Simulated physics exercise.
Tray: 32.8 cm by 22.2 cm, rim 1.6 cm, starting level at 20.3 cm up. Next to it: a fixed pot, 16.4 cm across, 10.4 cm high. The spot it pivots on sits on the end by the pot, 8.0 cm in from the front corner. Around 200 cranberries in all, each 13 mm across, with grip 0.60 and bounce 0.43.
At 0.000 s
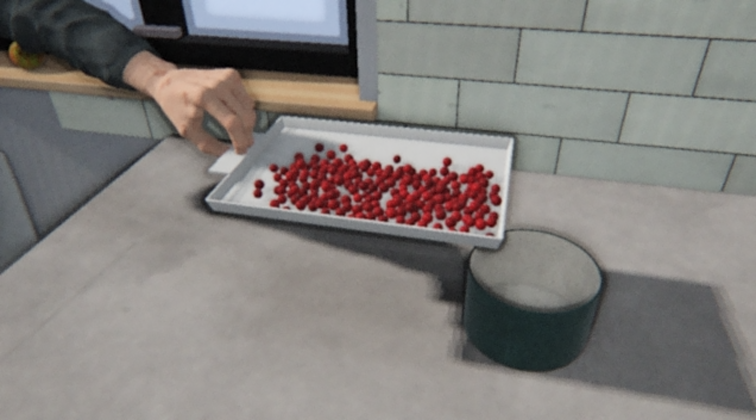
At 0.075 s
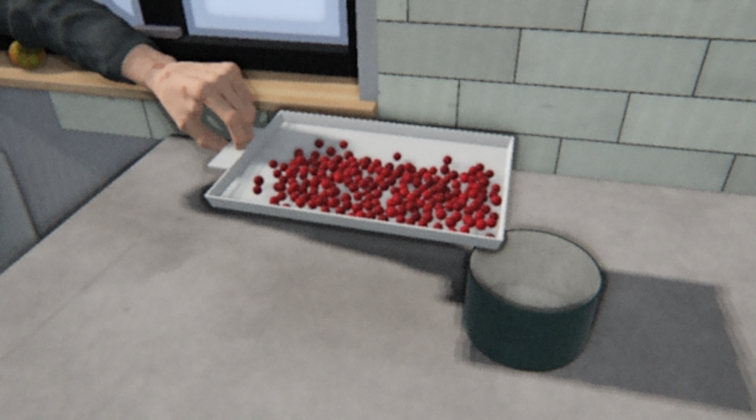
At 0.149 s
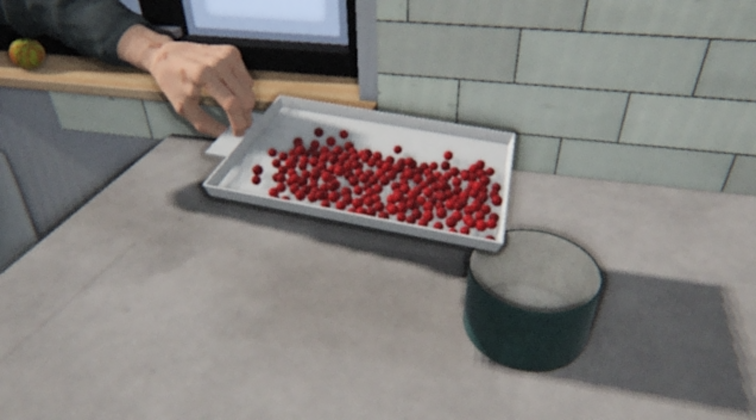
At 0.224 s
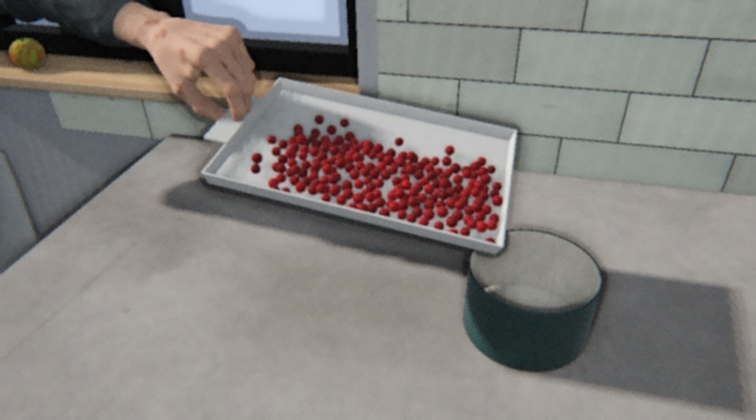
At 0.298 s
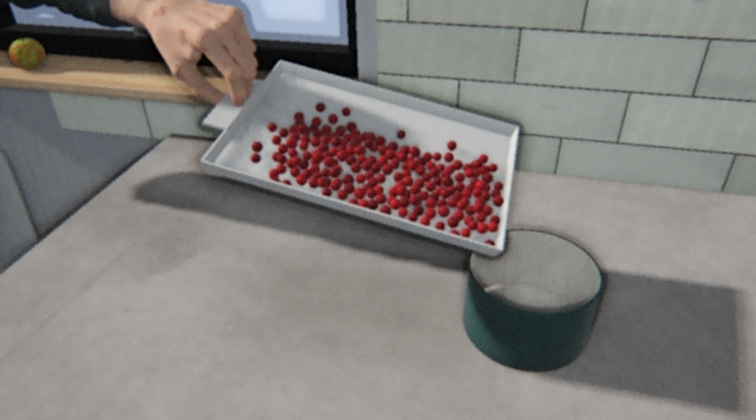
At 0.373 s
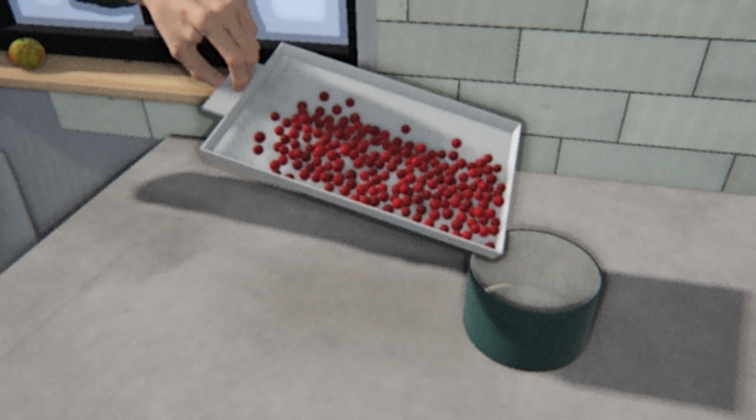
On a grey countertop beneath a pale green tiled wall and a window, seen from slightly above by a still camera, a scene is laid out. A hand in a dark sleeve holds the left end of a white tray scattered with red cranberries, its right end beside a dark green pot. The hand raises the left end steadily, tilting the tray down toward the right, while the berries barely shift.
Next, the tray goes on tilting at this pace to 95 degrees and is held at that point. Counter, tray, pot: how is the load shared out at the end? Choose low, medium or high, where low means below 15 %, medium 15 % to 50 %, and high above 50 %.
Shares - counter: High, tray: Low, pot: Medium.
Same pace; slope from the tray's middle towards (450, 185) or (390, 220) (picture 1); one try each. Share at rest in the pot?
That would be close to 65 per cent, then close to 5 per cent.
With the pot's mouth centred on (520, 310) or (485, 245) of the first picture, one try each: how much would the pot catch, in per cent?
95 % and 0 %.
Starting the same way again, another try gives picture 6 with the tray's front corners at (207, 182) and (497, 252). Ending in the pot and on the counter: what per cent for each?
Per cent by place - pot 5, counter 95.
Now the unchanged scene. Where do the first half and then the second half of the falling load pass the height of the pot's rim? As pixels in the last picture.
First near (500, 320), later near (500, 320).
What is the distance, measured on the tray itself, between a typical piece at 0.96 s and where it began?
3 cm.
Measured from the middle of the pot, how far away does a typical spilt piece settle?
Distance: Around 16 cm.
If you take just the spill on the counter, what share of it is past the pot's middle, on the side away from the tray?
Roughly 40 per cent.
After 0.96 s, tilt 55 degrees; the tray holds 100 %, the pot 0 %.
After 1.36 s, tilt 79 degrees; the tray holds 90 %, the pot 0 %.
After 1.83 s, tilt 95 degrees; the tray holds 5 %, the pot 25 %.
At rest (2.6 s), counter 75 %, tray 0 %, pot 25 %.
